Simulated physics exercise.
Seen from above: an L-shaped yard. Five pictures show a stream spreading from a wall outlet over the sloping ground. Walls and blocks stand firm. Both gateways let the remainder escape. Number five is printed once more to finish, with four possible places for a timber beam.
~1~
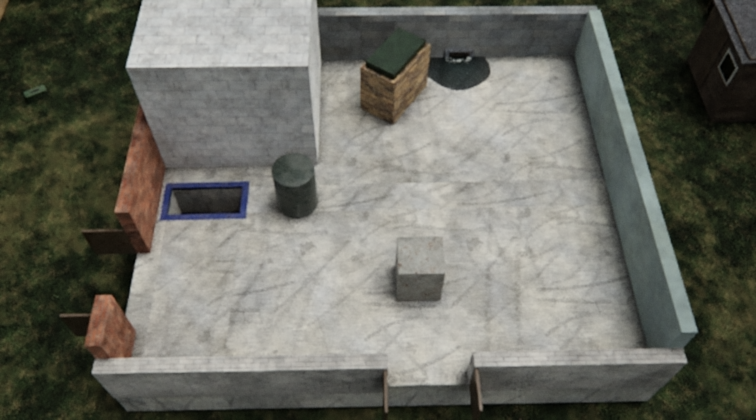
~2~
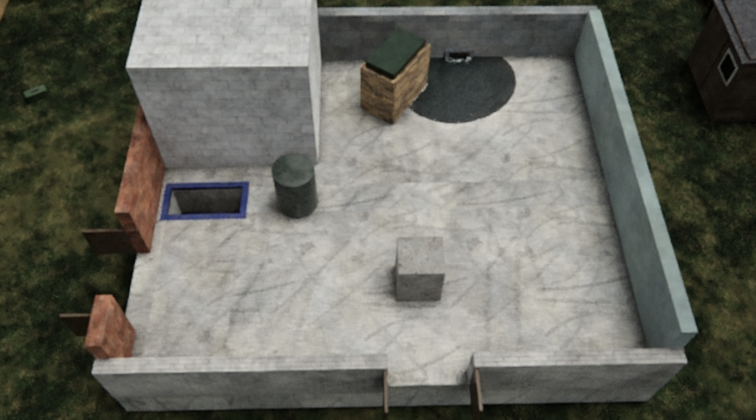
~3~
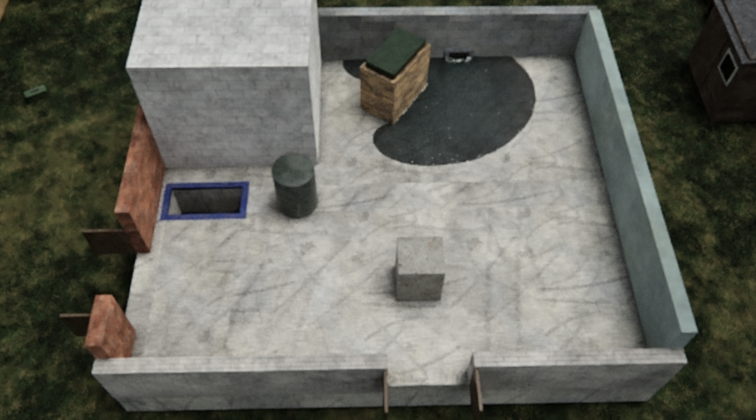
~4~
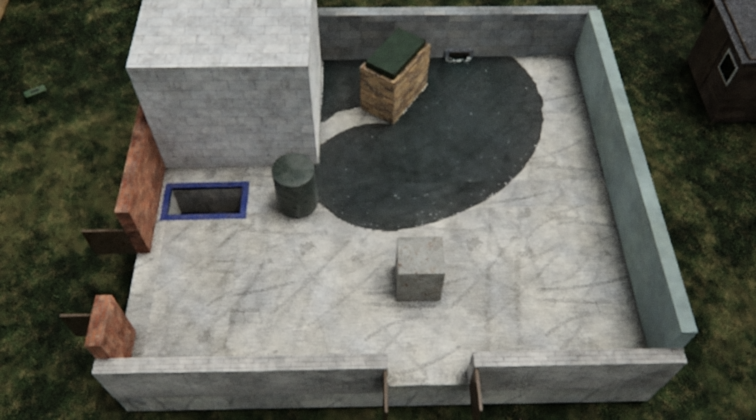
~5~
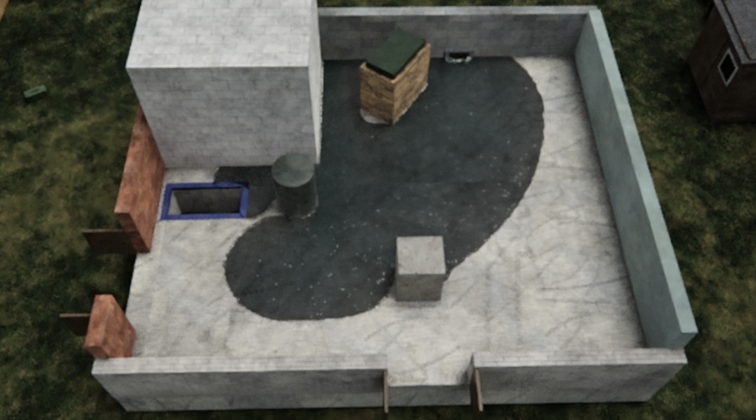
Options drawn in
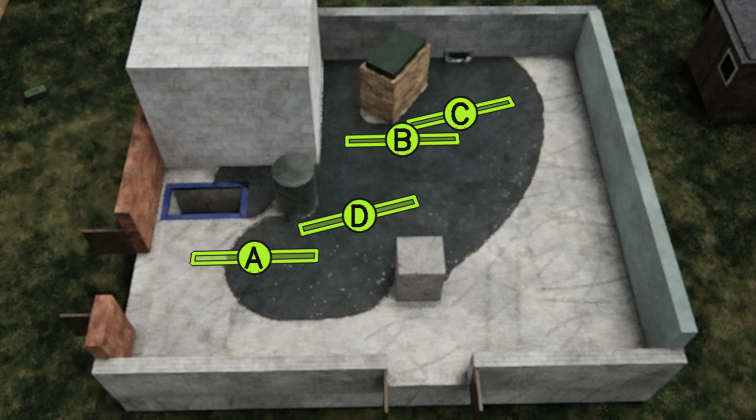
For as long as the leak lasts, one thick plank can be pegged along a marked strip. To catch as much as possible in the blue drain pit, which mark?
Best: D.
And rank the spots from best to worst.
D, A, C, B.
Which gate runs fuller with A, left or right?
The left gate.
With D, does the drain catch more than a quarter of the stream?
Yes.
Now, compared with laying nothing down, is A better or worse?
Spot A is better.
On the marked copy, A from (193, 258) to (316, 255); B from (347, 141) to (457, 138); C from (409, 124) to (510, 101); D from (301, 229) to (415, 200).
With A, about 32 % of the stream runs into the blue drain pit, about 68 % out by the gates.
With B, about 11 % of the stream runs into the blue drain pit, about 88 % out by the gates.
With C, about 16 % of the stream runs into the blue drain pit, about 82 % out by the gates.
With D, about 48 % of the stream runs into the blue drain pit, about 49 % out by the gates.
